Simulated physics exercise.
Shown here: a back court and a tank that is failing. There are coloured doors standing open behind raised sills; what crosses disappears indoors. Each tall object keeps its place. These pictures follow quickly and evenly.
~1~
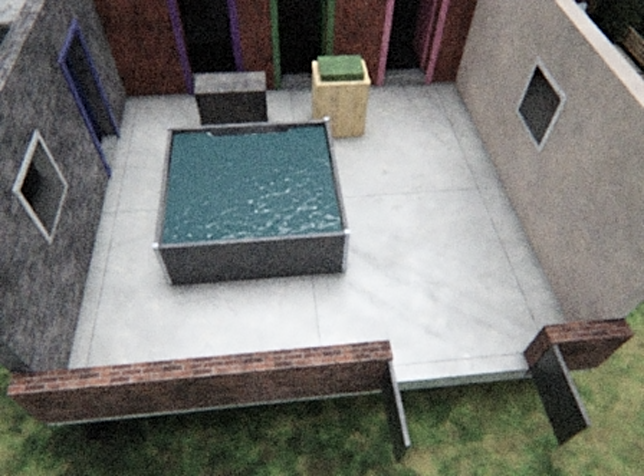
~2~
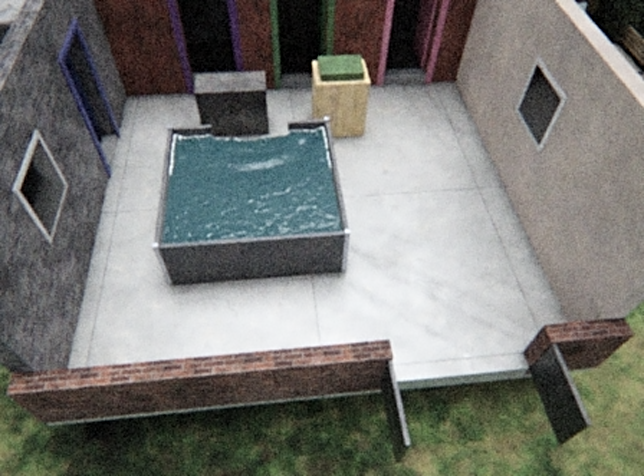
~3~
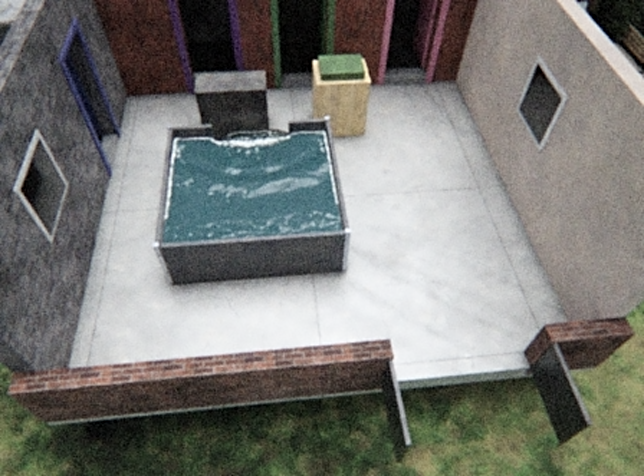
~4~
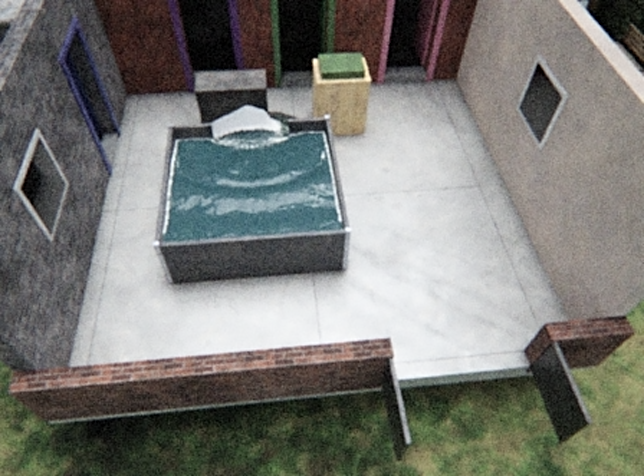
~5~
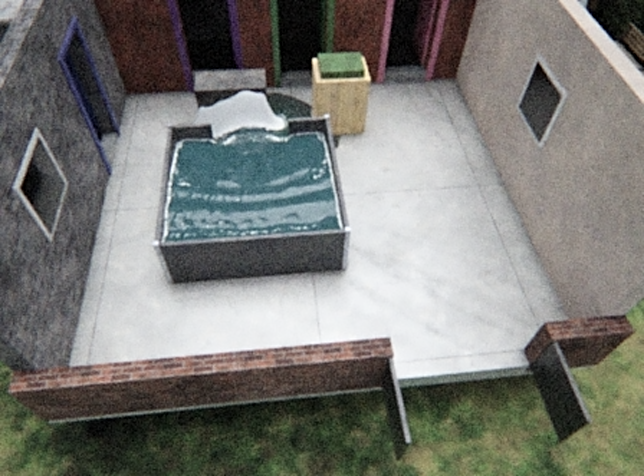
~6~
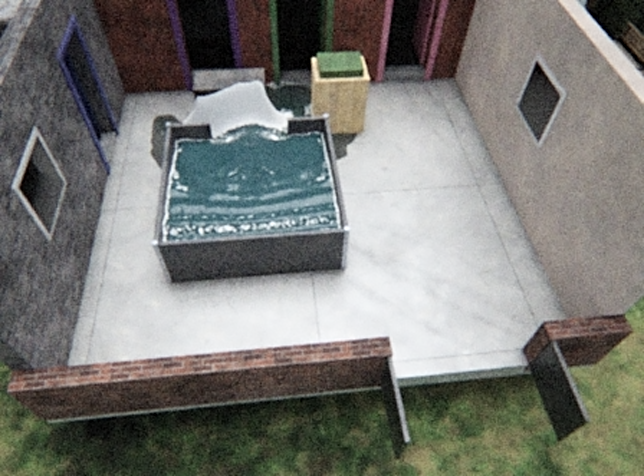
We see a walled court with an open tank of still water; a gap appears in its far side, the surface ripples, and water pours out and spreads across the paving around a dark block, near the coloured doorways.
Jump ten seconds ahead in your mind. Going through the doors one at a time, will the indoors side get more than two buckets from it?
At the end, green door: Over two buckets. Pink door: At most two buckets. Blue door: Over two buckets. Purple door: At most two buckets.
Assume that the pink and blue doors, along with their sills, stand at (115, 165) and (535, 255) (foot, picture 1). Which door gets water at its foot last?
That would be the blue door.
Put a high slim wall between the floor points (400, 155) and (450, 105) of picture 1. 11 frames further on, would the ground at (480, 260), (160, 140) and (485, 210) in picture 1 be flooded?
Taking the points in the order given, they are high and dry, inundated and high and dry.
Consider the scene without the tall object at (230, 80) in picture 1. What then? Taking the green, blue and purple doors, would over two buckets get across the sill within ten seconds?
My reading: Green tops the threshold, blue tops the threshold, purple tops the threshold.
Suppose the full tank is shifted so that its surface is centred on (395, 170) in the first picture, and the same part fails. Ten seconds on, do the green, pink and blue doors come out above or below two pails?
Well, the green door remains below, the pink door tops the threshold, and the blue door tops the threshold.
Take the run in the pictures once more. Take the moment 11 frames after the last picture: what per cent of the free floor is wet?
It comes to 50 per cent.
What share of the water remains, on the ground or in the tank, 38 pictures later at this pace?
Some 82 parts in a hundred have not run off.
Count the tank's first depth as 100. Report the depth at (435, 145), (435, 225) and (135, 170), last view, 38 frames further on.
Respectively 10, 4 and 20 per cent.
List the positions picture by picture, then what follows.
The first picture shows still water in the open tank at (252, 180).
In the second picture, the front is at a hidden place, out from the gap on the open tank's far side.
In the third picture, water pours out on the open tank's far side and has run to a hidden place.
In the fourth picture, water pours out on the open tank's far side and has run to (280, 115).
In the fifth picture, the front is at (277, 95), out from the gap on the open tank's far side.
In the sixth picture, water pours out on the open tank's far side and has run to (300, 86).
A moment on, water covers 25 % of the floor; the green door over two buckets in, the pink door not reached, the blue door under two buckets in, the purple door wet at the sill, nothing in.
Next, water covers 50 % of the floor; the green door far over two buckets in, the pink door wet at the sill, nothing in, the blue door far over two buckets in, the purple door wet at the sill, nothing in.
Then, water covers 70 % of the floor; the green door far over two buckets in, the pink door wet at the sill, nothing in, the blue door far over two buckets in, the purple door wet at the sill, nothing in.
Later, water covers 90 % of the floor; the green door far over two buckets in, the pink door wet at the sill, nothing in, the blue door far over two buckets in, the purple door wet at the sill, nothing in.
In the end, water covers 100 % of the floor; the green door far over two buckets in, the pink door wet at the sill, nothing in, the blue door far over two buckets in, the purple door wet at the sill, nothing in.
